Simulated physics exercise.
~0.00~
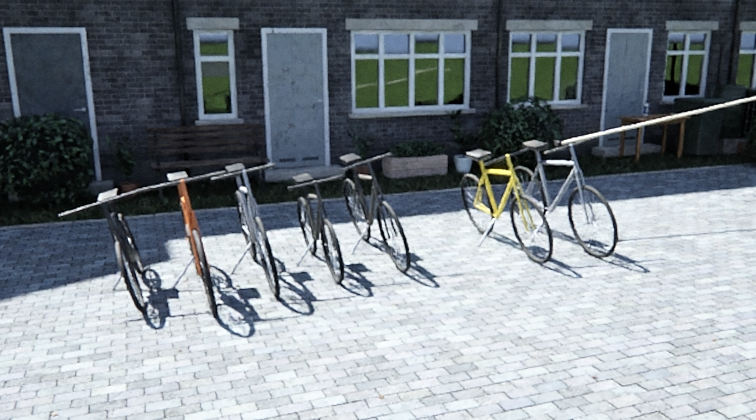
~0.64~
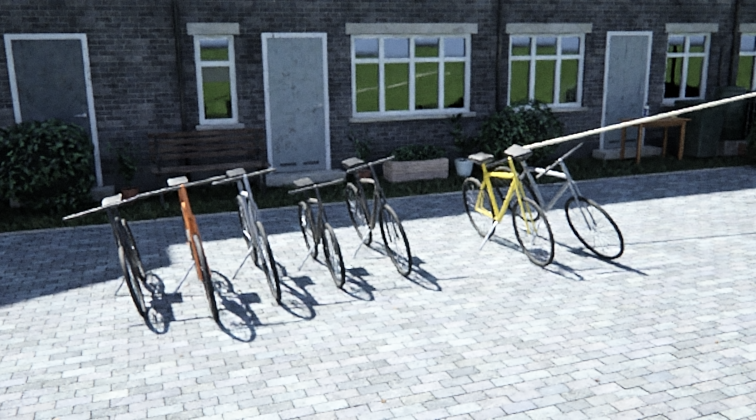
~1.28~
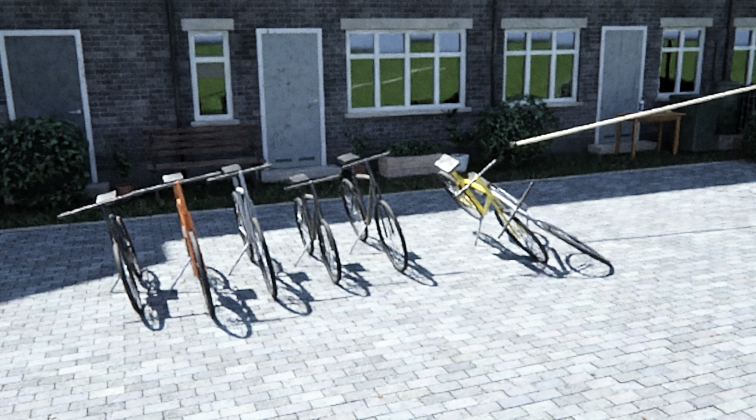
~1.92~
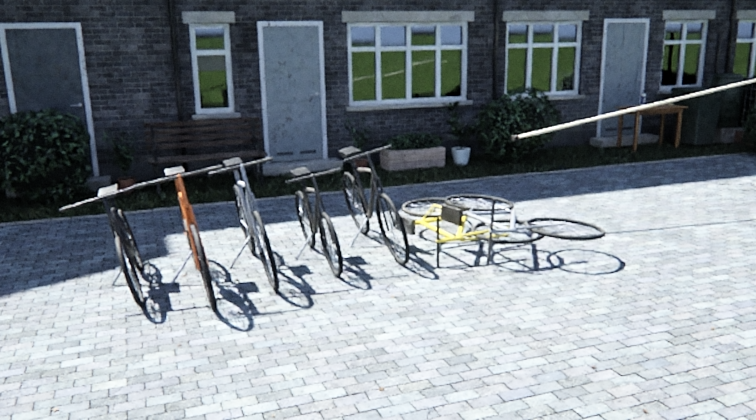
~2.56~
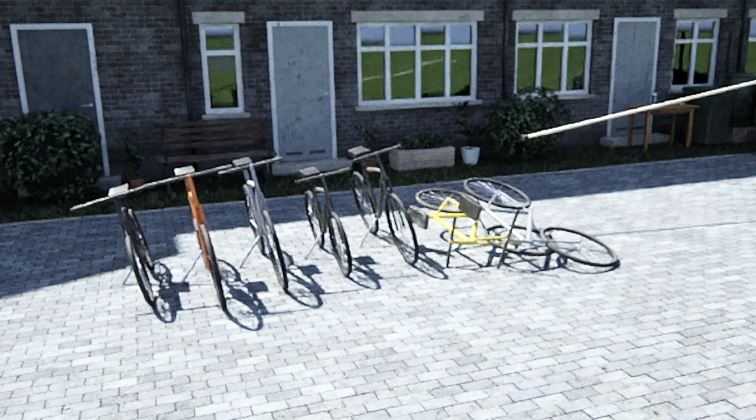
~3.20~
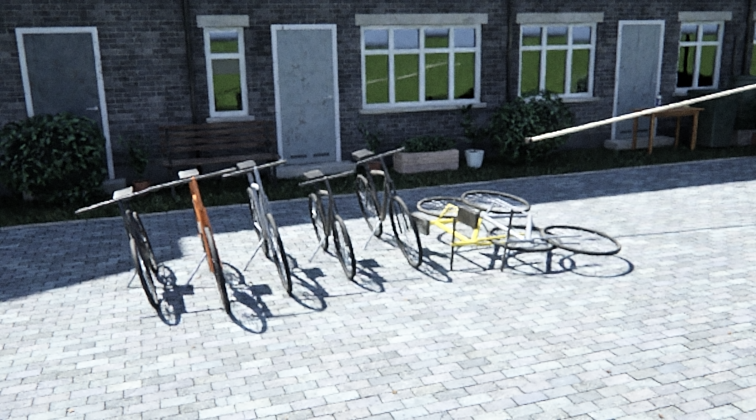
In a sunlit paved yard before a dark brick terrace with pale doors and white-framed windows, seen from slightly above by a gently swaying camera, seven bicycles stand in a row. Five, including an orange one, are grouped at the left, while a yellow one and a grey one stand apart at the right. A long pale pole reaching in from the right pushes at the grey bicycle, which tips leftward into the yellow one. Both topple and end up lying on the paving, wheels overlapping. The orange bicycle and its four dark and grey neighbours remain standing.
